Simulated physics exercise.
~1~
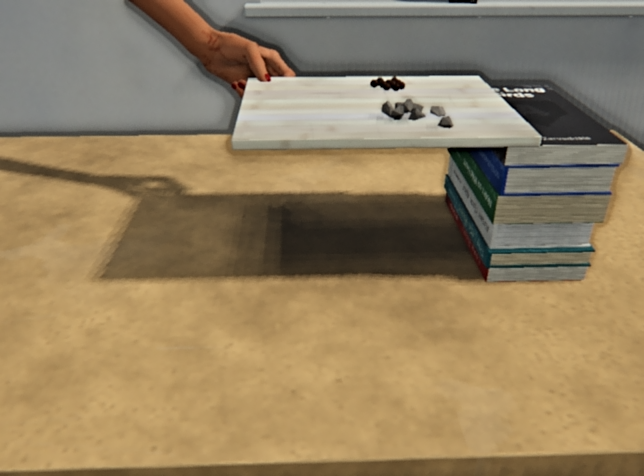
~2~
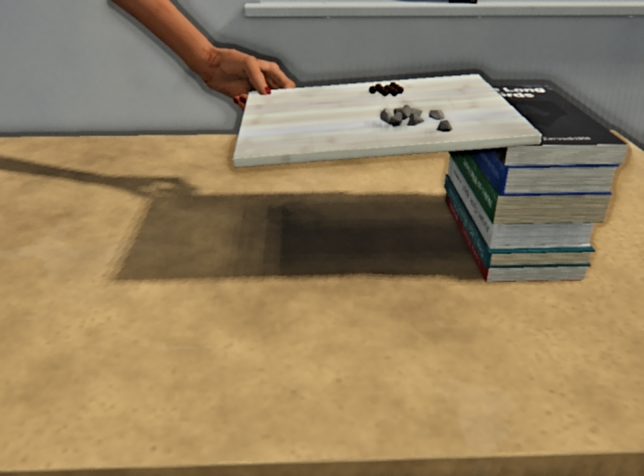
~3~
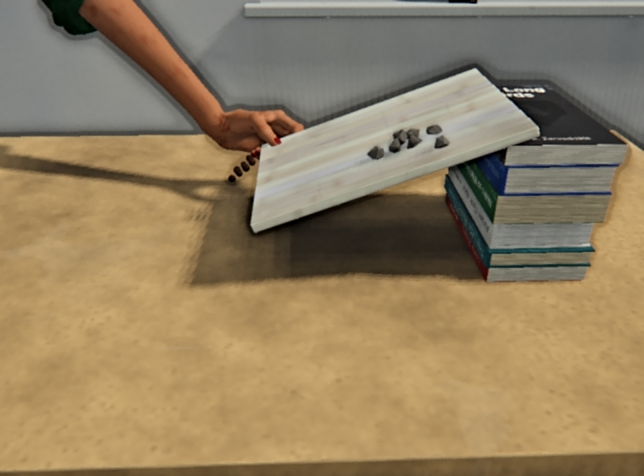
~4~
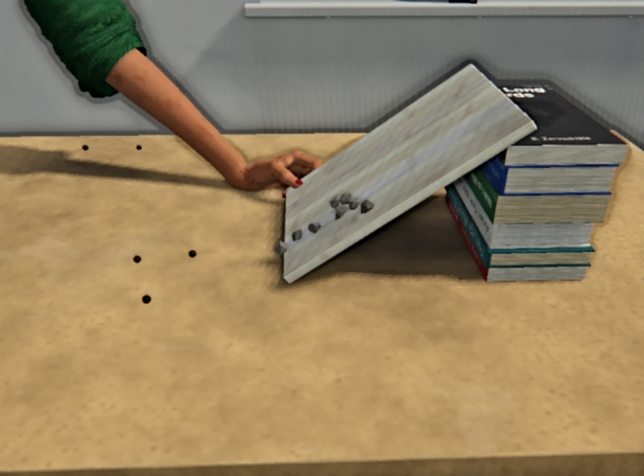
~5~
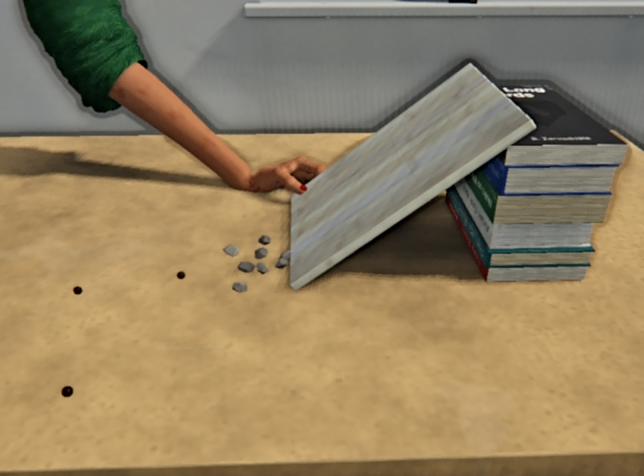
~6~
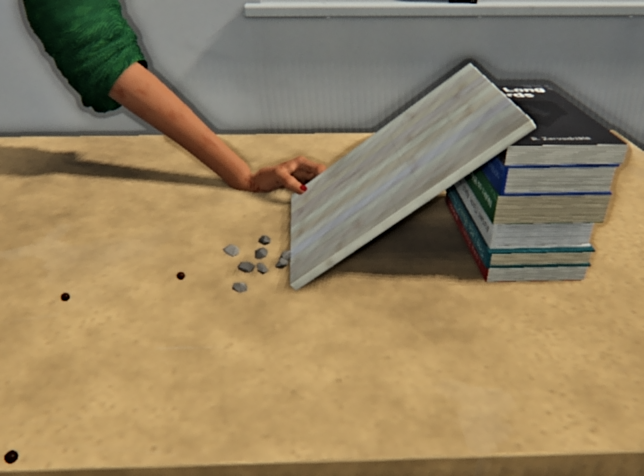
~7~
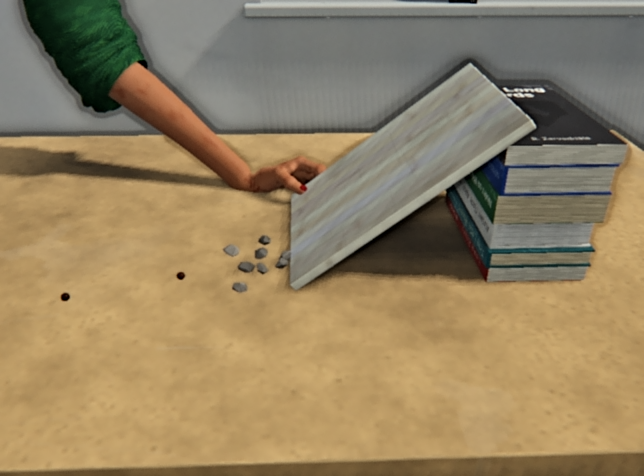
In this clip, a hand lowers the left end of a board propped on books, tilting dark beads and grey pebbles. The beads roll off first and scatter leftward, most leaving the counter, while the pebbles slide down later and settle at the board's foot.
